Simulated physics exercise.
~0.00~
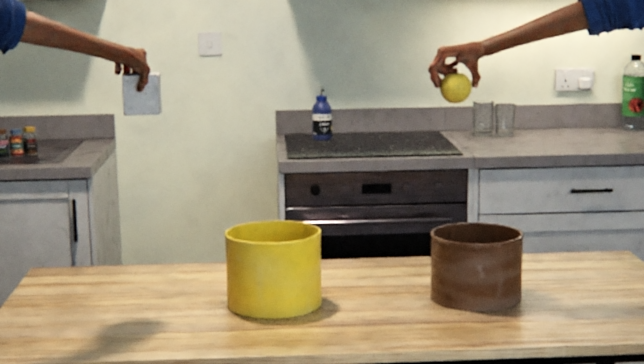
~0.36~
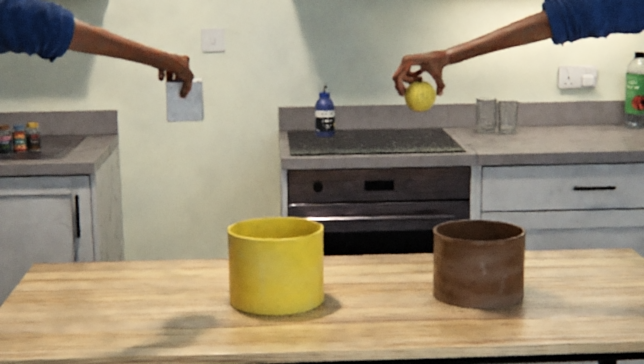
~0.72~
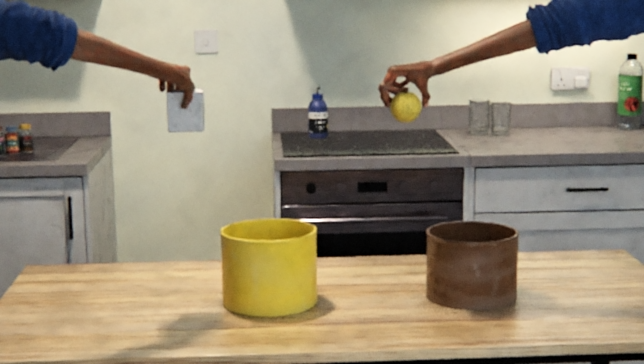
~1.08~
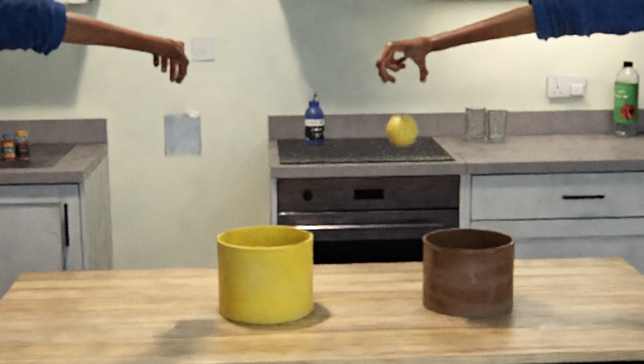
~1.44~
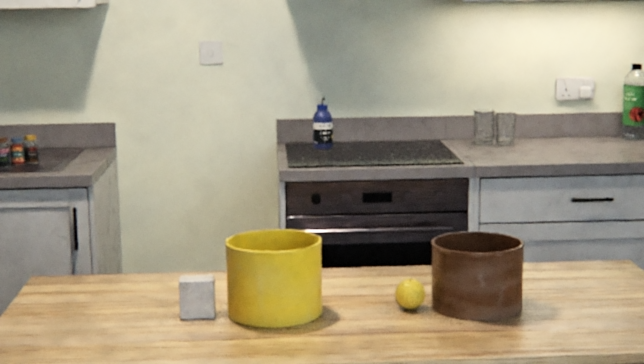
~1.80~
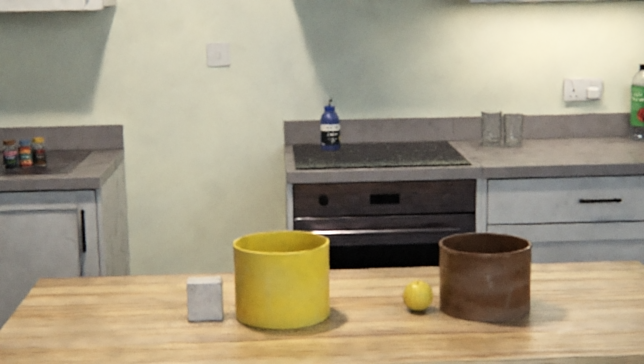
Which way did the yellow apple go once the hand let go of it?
The yellow apple went down, dropping to the wooden table.
In a kitchen, two hands held a white block and a yellow apple above a wooden table with two open bins, moved them inward and let go, and both dropped outside the bins, ending at rest on the tabletop.
